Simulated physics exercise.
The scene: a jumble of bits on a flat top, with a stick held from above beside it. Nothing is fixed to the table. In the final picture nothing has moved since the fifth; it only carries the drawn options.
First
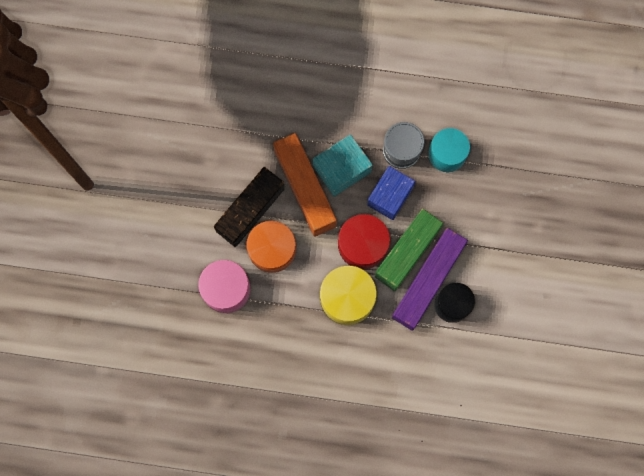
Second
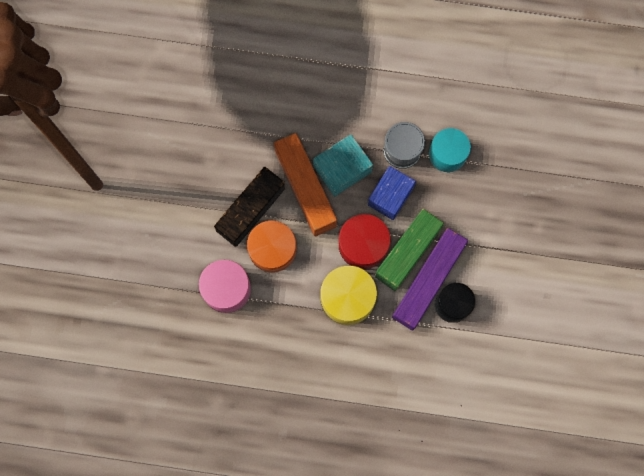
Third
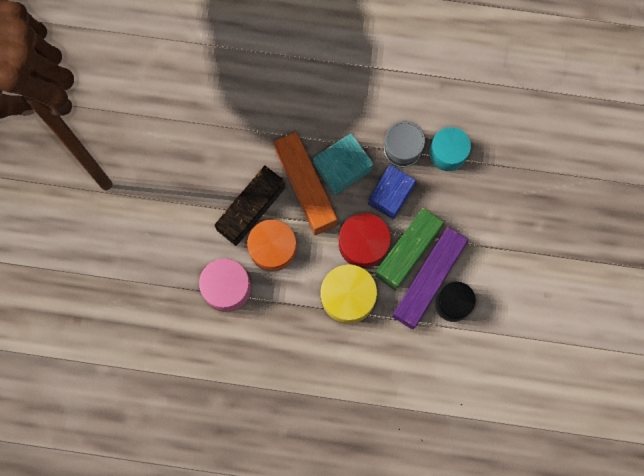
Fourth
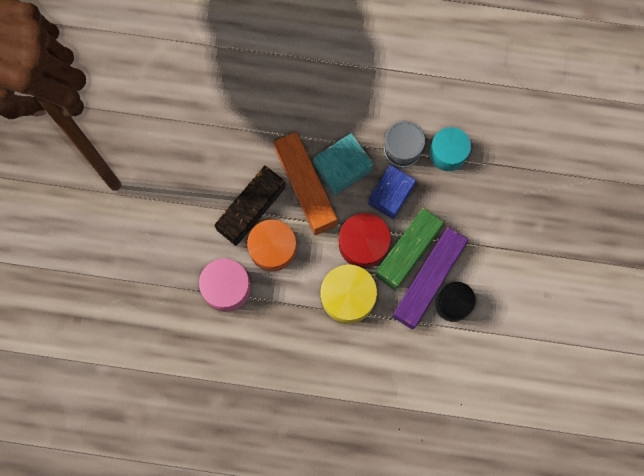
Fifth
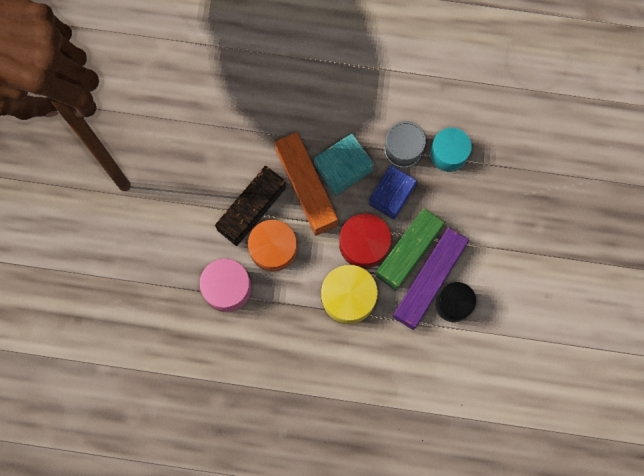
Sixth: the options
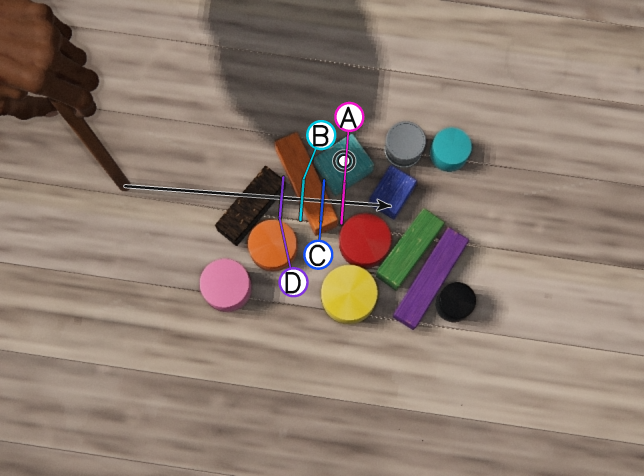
A dark hand holding a thin brown stick moves in slowly from the upper left, and the stick's tip shifts a short way right toward the black block. The jumble of colourful blocks, bars and round tins on the wooden surface stays still, untouched by the stick.
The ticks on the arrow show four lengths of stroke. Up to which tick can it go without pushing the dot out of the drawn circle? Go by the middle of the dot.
Mark B.
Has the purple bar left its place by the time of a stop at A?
By then, no.
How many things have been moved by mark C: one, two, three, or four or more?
In all, four or more.
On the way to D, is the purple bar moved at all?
No.
On the marked copy, A at (343, 202); B at (302, 199); C at (322, 201); D at (282, 198); the arrow from (125, 186) to (390, 206); the white dot at (344, 161).
Following B. Soon after the start, foot of the stick (190, 191).
Later, foot of the stick (254, 196); black bar (260, 213).
In the end, foot of the stick (303, 200); black bar (265, 223); orange tin (277, 258); the dot is still in its ring.
As for the rest, A shifts the dotted thing to (360, 146); C shifts the dotted thing to (356, 155); D keeps the dot in but is short.
